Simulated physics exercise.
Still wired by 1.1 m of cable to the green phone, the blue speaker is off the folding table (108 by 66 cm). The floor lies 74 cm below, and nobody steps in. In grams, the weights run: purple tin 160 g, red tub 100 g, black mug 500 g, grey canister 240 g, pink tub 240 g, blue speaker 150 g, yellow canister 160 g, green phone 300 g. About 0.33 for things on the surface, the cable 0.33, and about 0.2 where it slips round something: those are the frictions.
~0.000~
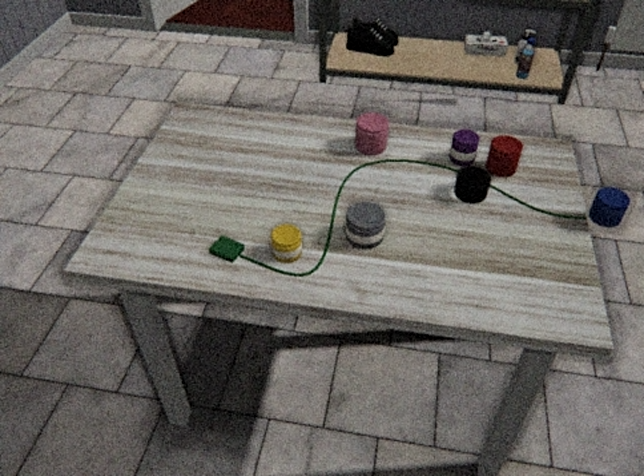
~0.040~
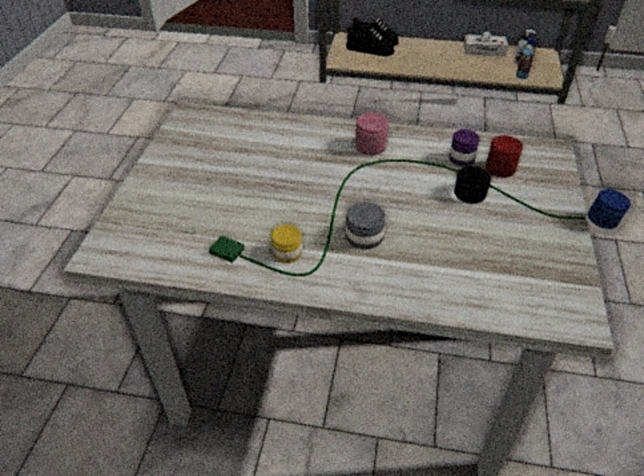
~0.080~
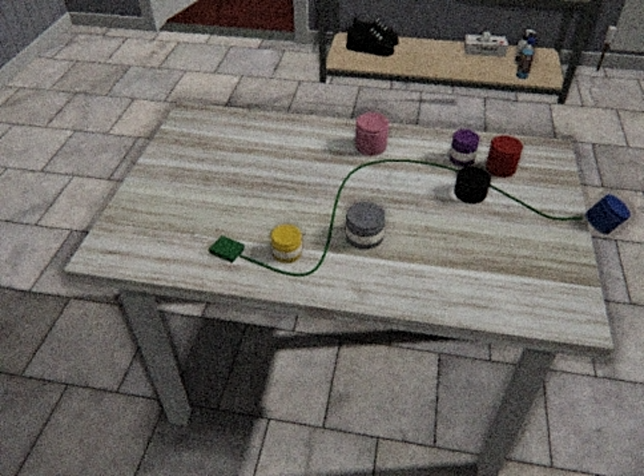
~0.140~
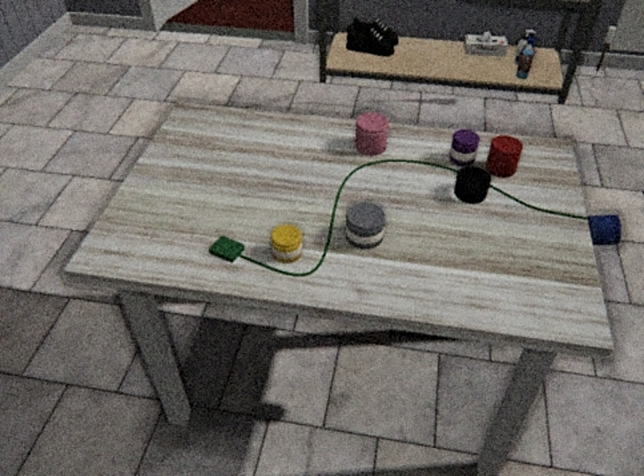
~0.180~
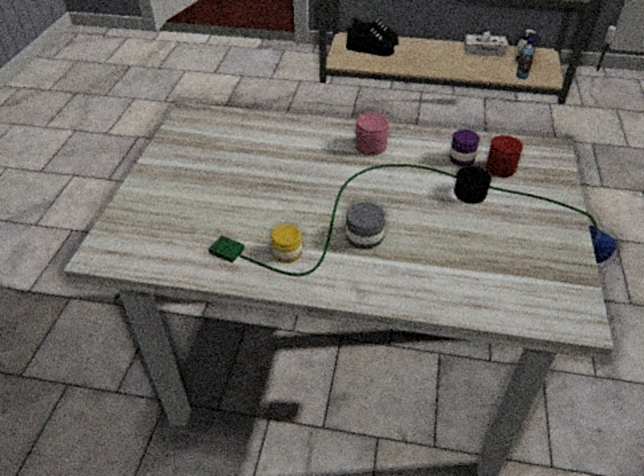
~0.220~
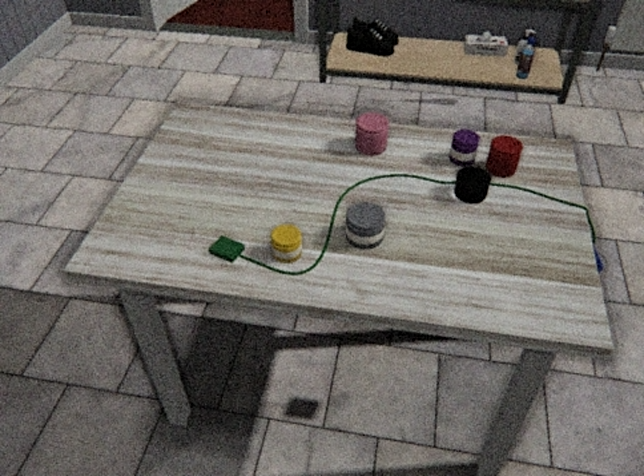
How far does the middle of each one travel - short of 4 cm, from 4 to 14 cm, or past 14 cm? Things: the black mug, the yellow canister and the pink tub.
The black mug looks set to move a tiny bit; the yellow canister looks set to move a medium amount; the pink tub looks set to move a tiny bit.
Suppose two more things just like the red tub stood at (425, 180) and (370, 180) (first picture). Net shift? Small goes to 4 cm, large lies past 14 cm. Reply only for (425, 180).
Moderate.
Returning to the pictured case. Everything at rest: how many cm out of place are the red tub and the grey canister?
Net shift - red tub 0 cm, grey canister 0 cm.
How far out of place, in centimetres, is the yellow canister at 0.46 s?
By then the yellow canister has moved close to 8 cm.
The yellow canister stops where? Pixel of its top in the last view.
In the last view, the top sits at about (280, 205).
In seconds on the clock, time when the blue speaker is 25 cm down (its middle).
That comes at 0.30 seconds.
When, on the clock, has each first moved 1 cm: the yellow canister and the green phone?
Times: Yellow canister = 0.34 s, green phone = 0.38 s.
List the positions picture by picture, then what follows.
Black mug (474, 176); yellow canister (286, 234); pink tub (373, 121); cable runs through (542, 211) (368, 164) (333, 218) (287, 273), in the first frame.
Blue speaker (614, 199); cable runs through (541, 212) (368, 164) (287, 273), in the second frame.
Blue speaker (608, 214); cable runs through (539, 213) (368, 164) (287, 273), in the third frame.
Blue speaker (603, 230); cable runs through (543, 210) (368, 164) (287, 273), in the fourth frame.
Blue speaker (595, 244); cable runs through (562, 204) (377, 167) (287, 273), in the fifth frame.
Black mug (474, 177); yellow canister (286, 234); pink tub (372, 121); cable runs through (586, 209) (395, 175) (334, 215) (287, 273), in the sixth frame.
By 0.5 s, the cable's tail end at (252, 254); yellow canister 7 cm off its start, blue speaker over the edge, green phone 2 cm off its start.
By 0.7 s, the cable's tail end at (258, 247); yellow canister 9 cm off its start, blue speaker over the edge, green phone 3 cm off its start.
By 1.0 s, the cable's tail end at (260, 246); yellow canister 9 cm off its start at (280, 205), blue speaker over the edge, green phone 4 cm off its start at (243, 244).
By 1.2 s, the cable's tail end at (260, 246); yellow canister 9 cm off its start, green phone 4 cm off its start, blue speaker over the edge.
By 2.4 s, the cable's tail end at (260, 246); yellow canister 9 cm off its start at (280, 205), black mug 0 cm off its start at (475, 178), pink tub 0 cm off its start at (373, 121), green phone 4 cm off its start at (243, 244).
